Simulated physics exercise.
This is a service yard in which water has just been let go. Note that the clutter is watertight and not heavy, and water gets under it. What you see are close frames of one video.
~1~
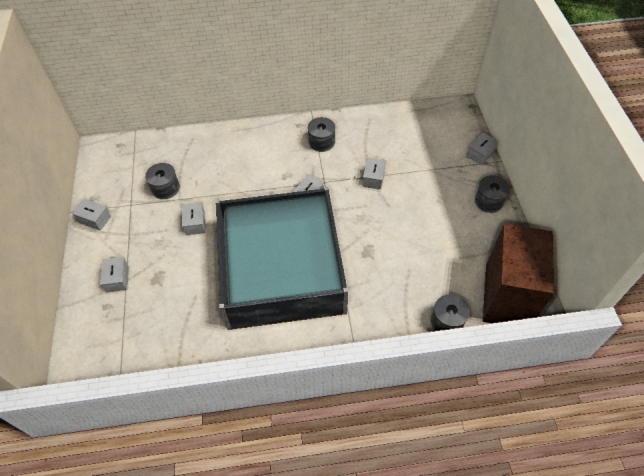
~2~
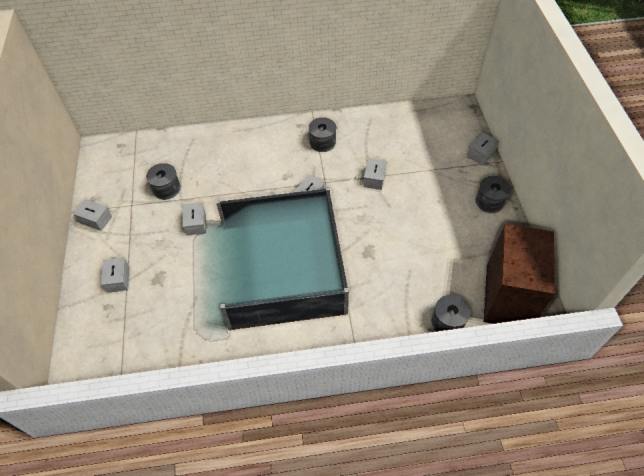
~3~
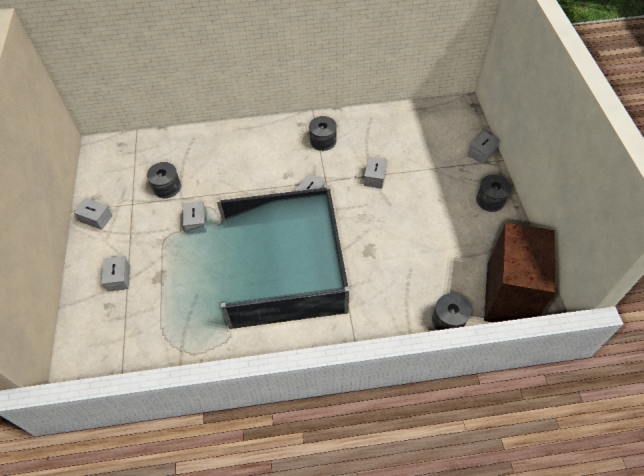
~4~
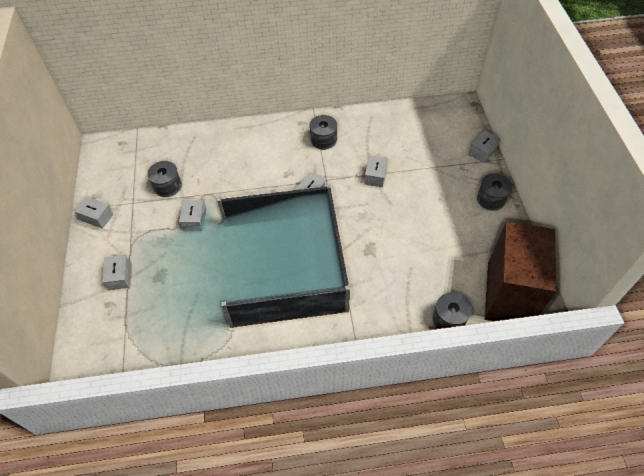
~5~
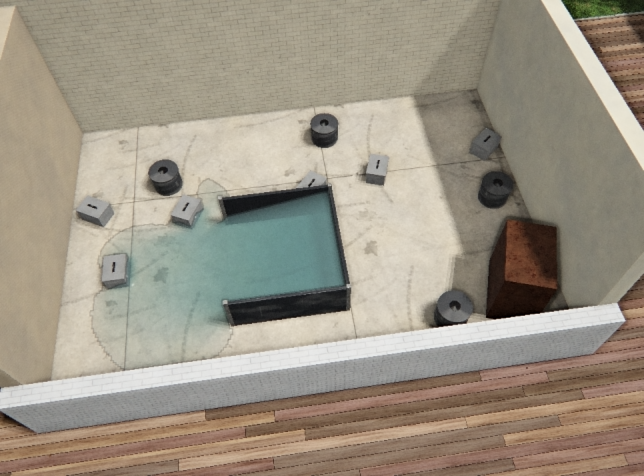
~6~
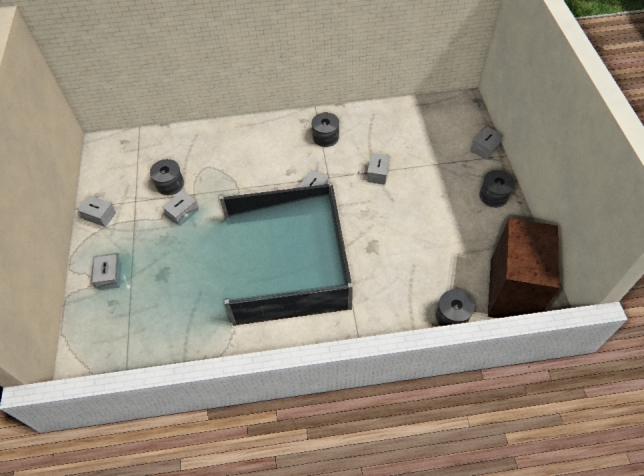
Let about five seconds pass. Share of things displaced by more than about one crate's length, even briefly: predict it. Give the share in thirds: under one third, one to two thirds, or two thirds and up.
Under one third.
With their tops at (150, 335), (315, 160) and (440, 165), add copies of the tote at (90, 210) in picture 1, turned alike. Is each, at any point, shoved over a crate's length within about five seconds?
So, in order, the copies go a long way, nowhere much, nowhere much.
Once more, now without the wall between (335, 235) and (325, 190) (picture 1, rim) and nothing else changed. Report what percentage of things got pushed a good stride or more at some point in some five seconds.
About 30 per cent.
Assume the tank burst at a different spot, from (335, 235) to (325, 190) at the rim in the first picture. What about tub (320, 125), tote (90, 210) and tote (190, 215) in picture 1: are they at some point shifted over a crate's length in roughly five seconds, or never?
In that order: Not that far, under that, never so far.
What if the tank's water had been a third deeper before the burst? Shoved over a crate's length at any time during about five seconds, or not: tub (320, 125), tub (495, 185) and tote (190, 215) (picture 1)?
Not beyond that, then not beyond that, then beyond that.
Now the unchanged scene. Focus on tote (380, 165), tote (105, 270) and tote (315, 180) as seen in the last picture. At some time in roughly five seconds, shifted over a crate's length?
Entry one never gets that far, entry two gets that far, entry three never gets that far.
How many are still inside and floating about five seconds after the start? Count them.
That would be 1.
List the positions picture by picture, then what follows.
In the first picture, a tote at (192, 214), on the bottom; a tote at (112, 270) rests on the ground; 0 of 10 have shifted.
In the second picture, a tote at (193, 214) rests on the ground; a tote at (113, 271) rests on the ground; 0 of 10 have shifted.
In the third picture, a tote at (193, 213), on the bottom; a tote at (114, 269) rests on the ground; 0 of 10 have shifted.
In the fourth picture, a tote at (191, 211), on the bottom, close to its start; a tote at (114, 268), on the bottom; 0 of 10 have shifted.
In the fifth picture, a tote at (186, 207), on the bottom, close to its start; a tote at (114, 267) rests on the ground; 1 of 10 have shifted.
In the sixth picture, a tote at (179, 203) rests on the ground, close to its start; a tote at (104, 268), on the bottom, close to its start; 2 of 10 have shifted.
A moment on, 2 of 10 are well off their spots; 1 afloat.
Next, 3 of 10 are well off their spots; 1 afloat.
Later, 3 of 10 are well off their spots; 1 afloat.
In the end, 3 of 10 are well off their spots, and 3 have been at some point; 1 afloat.
